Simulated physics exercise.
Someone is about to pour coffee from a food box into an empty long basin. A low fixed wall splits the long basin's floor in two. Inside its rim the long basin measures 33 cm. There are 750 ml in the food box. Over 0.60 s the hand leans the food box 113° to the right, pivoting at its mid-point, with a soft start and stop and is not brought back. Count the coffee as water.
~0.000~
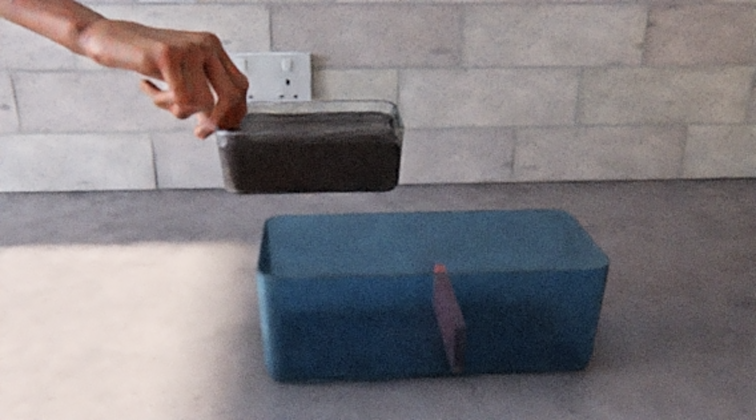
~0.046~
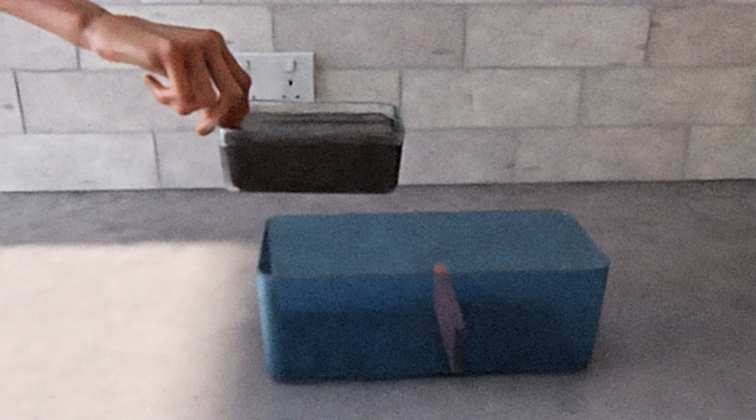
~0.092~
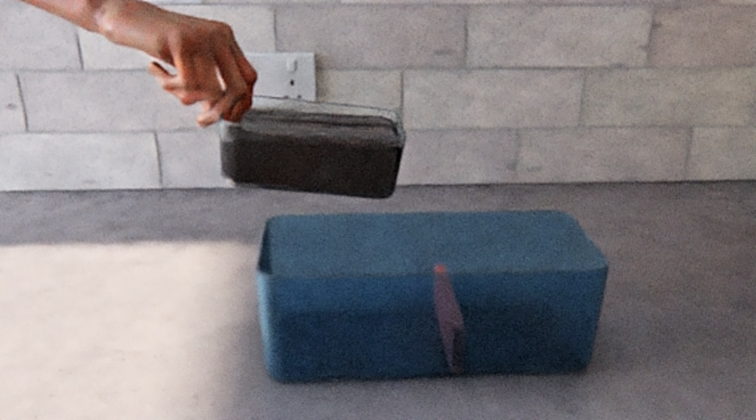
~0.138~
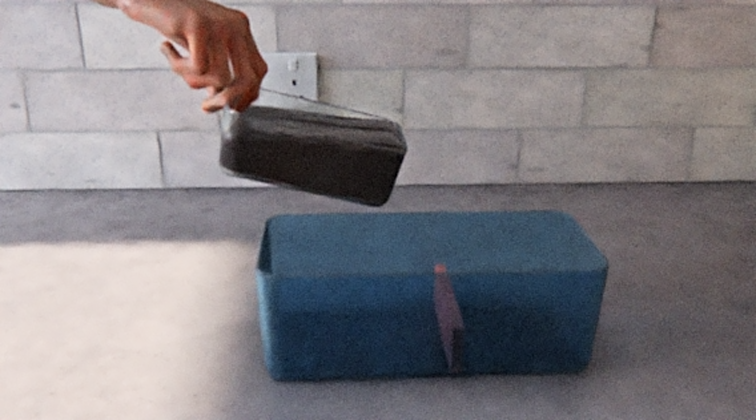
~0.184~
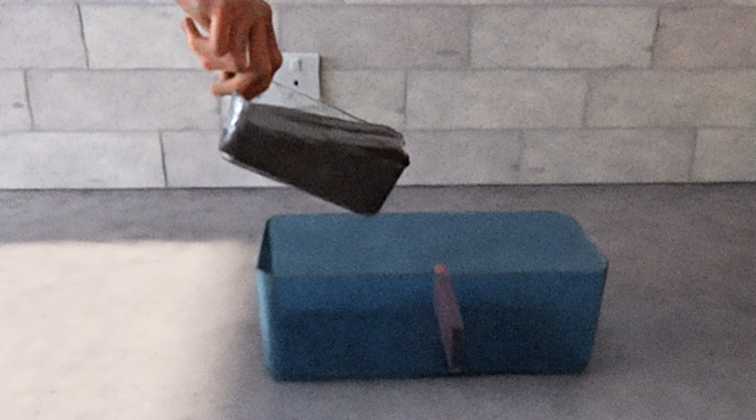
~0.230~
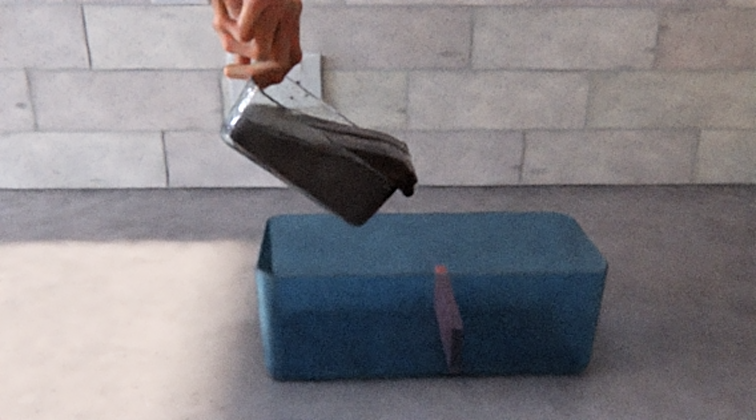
A hand tilting a clear container of dark liquid to the right above a blue basin, the liquid starting over its lip.
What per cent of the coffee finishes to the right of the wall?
About 22 per cent.
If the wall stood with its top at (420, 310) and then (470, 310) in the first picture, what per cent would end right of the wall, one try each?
In turn about 50 and 25 per cent.
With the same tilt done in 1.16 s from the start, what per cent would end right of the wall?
Then about 55 per cent.
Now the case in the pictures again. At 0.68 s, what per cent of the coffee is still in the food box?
Near 0 in a hundred.
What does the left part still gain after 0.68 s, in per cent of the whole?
Near 2 in a hundred.
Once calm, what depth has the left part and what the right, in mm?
Left about 22 mm, right about 10 mm.
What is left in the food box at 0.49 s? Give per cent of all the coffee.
Near 6 in a hundred.
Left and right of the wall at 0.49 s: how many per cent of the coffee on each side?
Left about 60, right about 22.
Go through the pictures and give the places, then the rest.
In the first frame, it leans 0°; its right rim is at (399, 117); the coffee meets the walls at (226, 126) and (395, 123); the long basin's rim runs from (261, 246) to (588, 238); the wall's top is at (449, 294).
In the second frame, it leans 2°; its right rim is at (400, 120); the coffee meets the walls at (226, 124) and (396, 125).
In the third frame, it leans 6°; its right rim is at (401, 127); the coffee meets the walls at (229, 120) and (397, 128).
In the fourth frame, it leans 14°; its right rim is at (402, 138); the coffee meets the walls at (231, 117) and (400, 132).
In the fifth frame, it leans 24°; its right rim is at (401, 154); the coffee meets the walls at (231, 115) and (392, 141); 4 per cent is over the edge.
In the sixth frame, it leans 36°; its right rim is at (397, 171); the coffee meets the walls at (232, 112) and (367, 142); 11 per cent is over the edge.
After 0.49 s the tilt is 104° and 6 per cent is still to pour, 61 is left of the wall and 21 right of it.
After 0.68 s the tilt is 113° and 0 per cent is still to pour, 67 is left of the wall and 21 right of it.
After 0.88 s the tilt is 113° and 0 per cent is still to pour, 69 is left of the wall and 22 right of it.
After 1.10 s the tilt is 113° and 0 per cent is still to pour, 69 is left of the wall and 22 right of it.
In the end 69 per cent lies left of the wall, 22 right of it and 9 outside.
